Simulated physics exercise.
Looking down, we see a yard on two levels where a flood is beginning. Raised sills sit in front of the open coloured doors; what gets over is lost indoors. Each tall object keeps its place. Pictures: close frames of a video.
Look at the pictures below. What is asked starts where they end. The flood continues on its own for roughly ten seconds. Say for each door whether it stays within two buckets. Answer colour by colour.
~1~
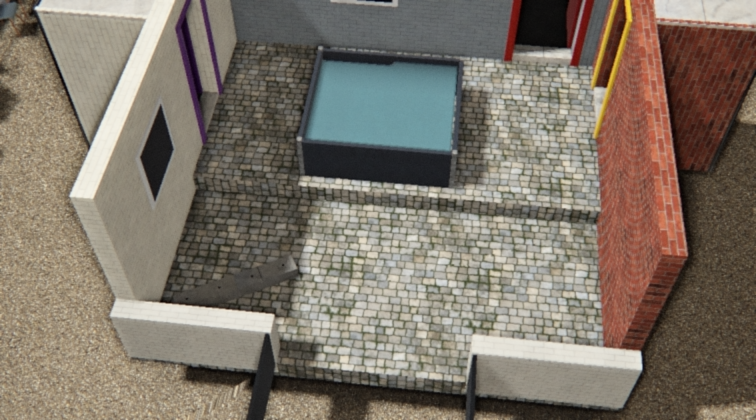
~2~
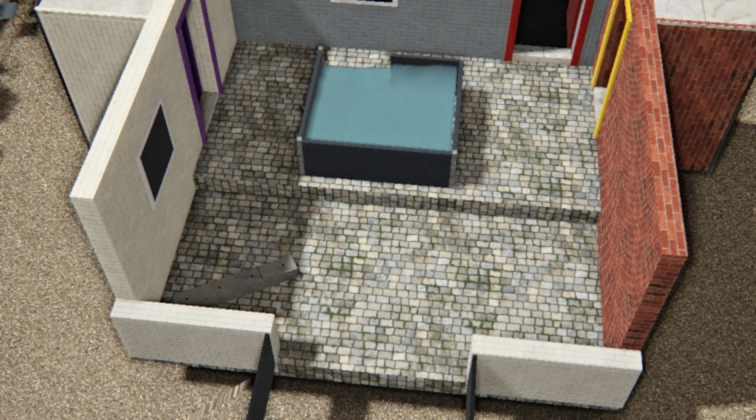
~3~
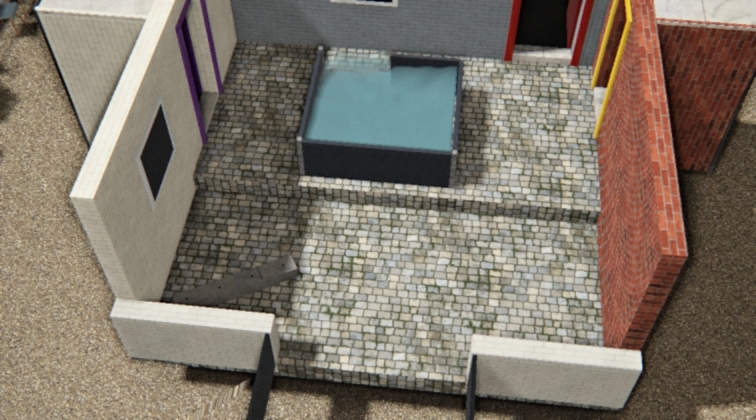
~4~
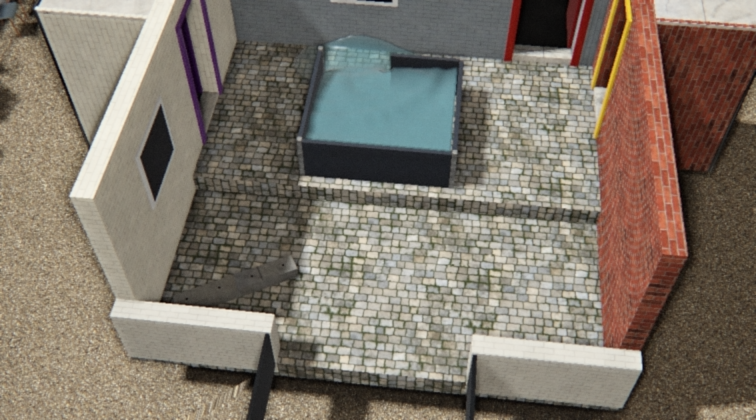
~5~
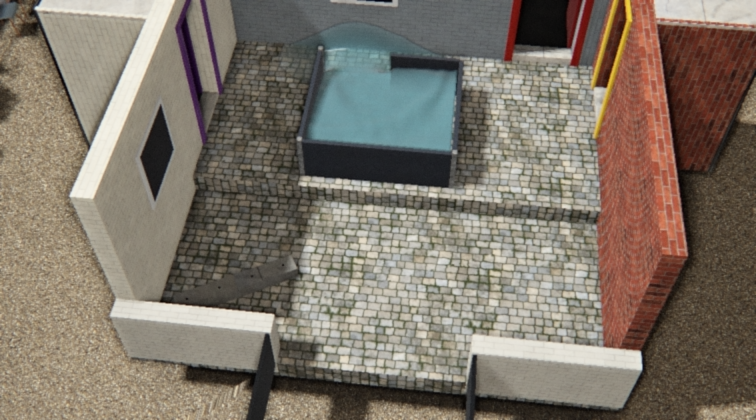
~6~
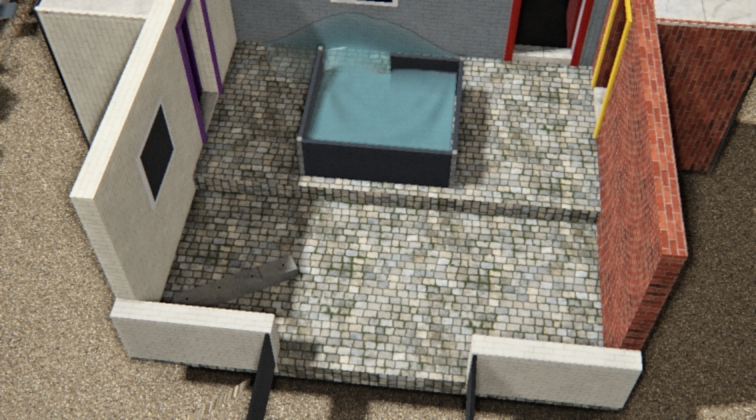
The purple door goes past two buckets; the red door stays within two buckets; the yellow door goes past two buckets.
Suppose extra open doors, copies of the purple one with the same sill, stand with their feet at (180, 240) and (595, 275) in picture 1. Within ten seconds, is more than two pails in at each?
First exceeds it, then falls short.
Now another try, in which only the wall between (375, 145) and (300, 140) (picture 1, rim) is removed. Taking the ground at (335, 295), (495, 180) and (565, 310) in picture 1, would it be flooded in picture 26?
In that order: Covered, not flooded, not flooded.
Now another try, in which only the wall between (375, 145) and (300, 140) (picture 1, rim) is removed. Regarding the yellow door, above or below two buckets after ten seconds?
Result - yellow undershoots.
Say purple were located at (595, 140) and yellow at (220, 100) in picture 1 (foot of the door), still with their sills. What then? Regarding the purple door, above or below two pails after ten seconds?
Looks like the purple one spills past the mark.
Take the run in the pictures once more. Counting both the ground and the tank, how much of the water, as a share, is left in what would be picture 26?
I'd say roughly 94 percent.
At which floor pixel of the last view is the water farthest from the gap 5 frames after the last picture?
The front tops out at about (557, 70).
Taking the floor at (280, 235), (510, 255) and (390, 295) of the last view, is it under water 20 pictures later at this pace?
First spot soaked, second not wet, third not wet.
A moment on, water covers 15 % of the floor; the purple door not reached, the red door wet at the sill, nothing in, the yellow door not reached.
Next, water covers 30 % of the floor; the purple door under two buckets in, the red door wet at the sill, nothing in, the yellow door under two buckets in.
Then, water covers 55 % of the floor; the purple door over two buckets in, the red door wet at the sill, nothing in, the yellow door far over two buckets in.
Later, water covers 90 % of the floor; the purple door over two buckets in, the red door under two buckets in, the yellow door far over two buckets in.
In the end, water covers 95 % of the floor; the purple door over two buckets in, the red door under two buckets in, the yellow door far over two buckets in.
